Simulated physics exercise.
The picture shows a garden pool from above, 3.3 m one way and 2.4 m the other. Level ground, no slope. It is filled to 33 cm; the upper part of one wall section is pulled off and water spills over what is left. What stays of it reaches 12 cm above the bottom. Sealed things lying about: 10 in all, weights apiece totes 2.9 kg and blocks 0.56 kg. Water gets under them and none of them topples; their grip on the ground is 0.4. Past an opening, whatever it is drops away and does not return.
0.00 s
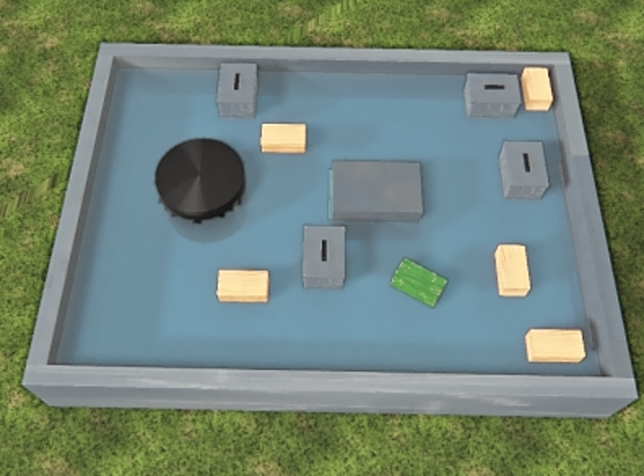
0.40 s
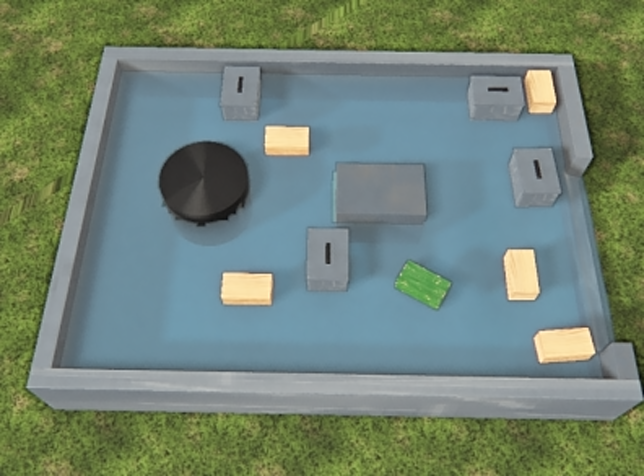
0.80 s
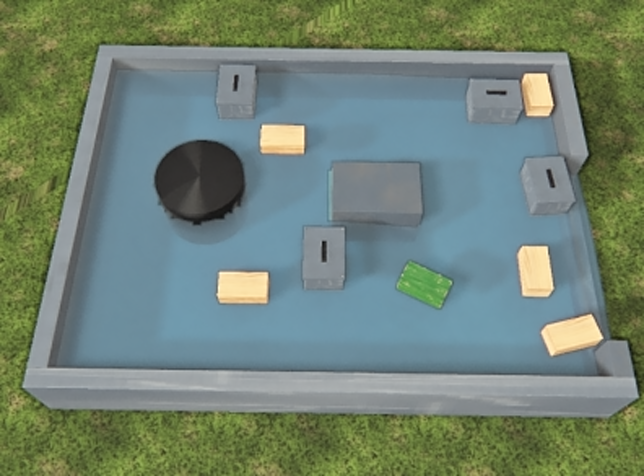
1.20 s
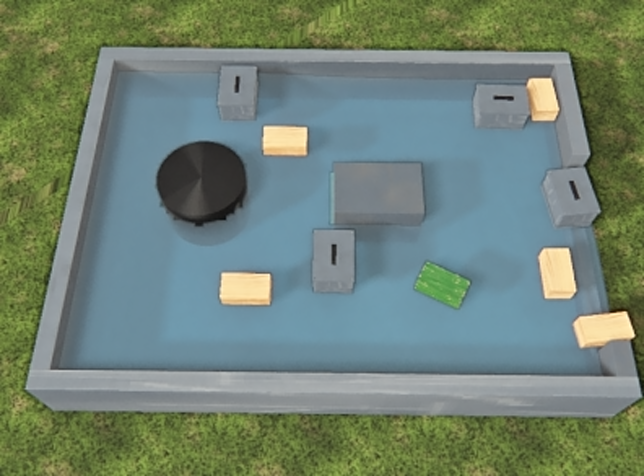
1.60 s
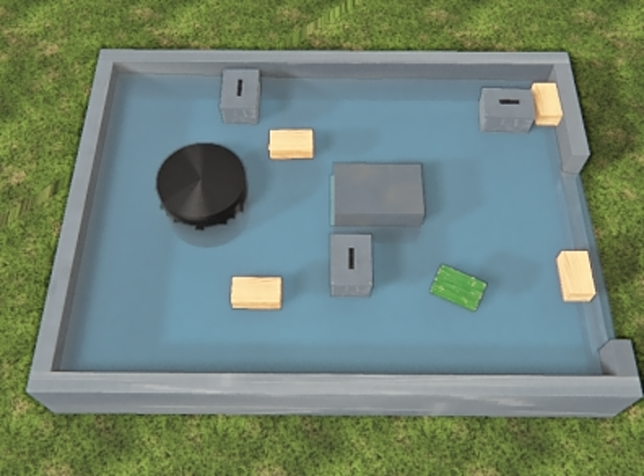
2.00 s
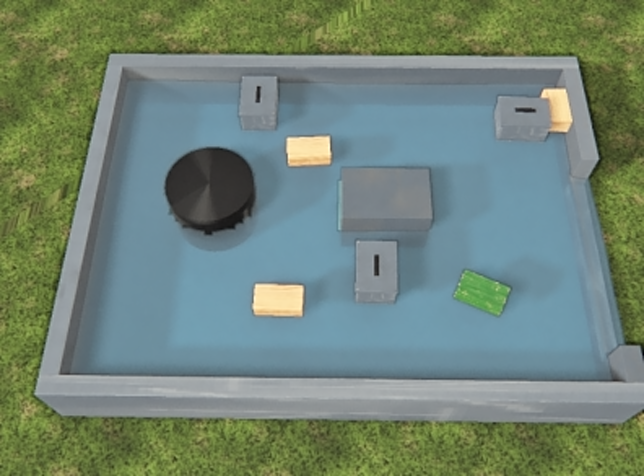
Garden pool from above, water spilling through a gap on the right as blocks drift rightward, some leaving over the edge.
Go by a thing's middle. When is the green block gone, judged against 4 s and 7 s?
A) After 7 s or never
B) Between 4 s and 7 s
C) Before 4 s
B.
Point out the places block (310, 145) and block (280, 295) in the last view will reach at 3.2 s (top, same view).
Somewhere about (342, 148) and (314, 300).
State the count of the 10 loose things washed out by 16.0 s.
Result: 5.
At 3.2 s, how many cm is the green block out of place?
By that time, close to 60 cm.
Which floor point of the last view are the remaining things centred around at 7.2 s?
I'd put it close to (444, 217) in the last view.
After 3.2 s the green block is near (534, 285), 0.7 m from its start, afloat; 3 of 10 are out; 7 afloat.
After 7.2 s the green block has gone out (at 5.1 s); 4 of 10 are out; 6 afloat.
After 12.0 s the green block has gone out (at 5.1 s); 5 of 10 are out; 5 afloat.
After 16.0 s the green block has gone out (at 5.1 s); 5 of 10 are out; 5 afloat.
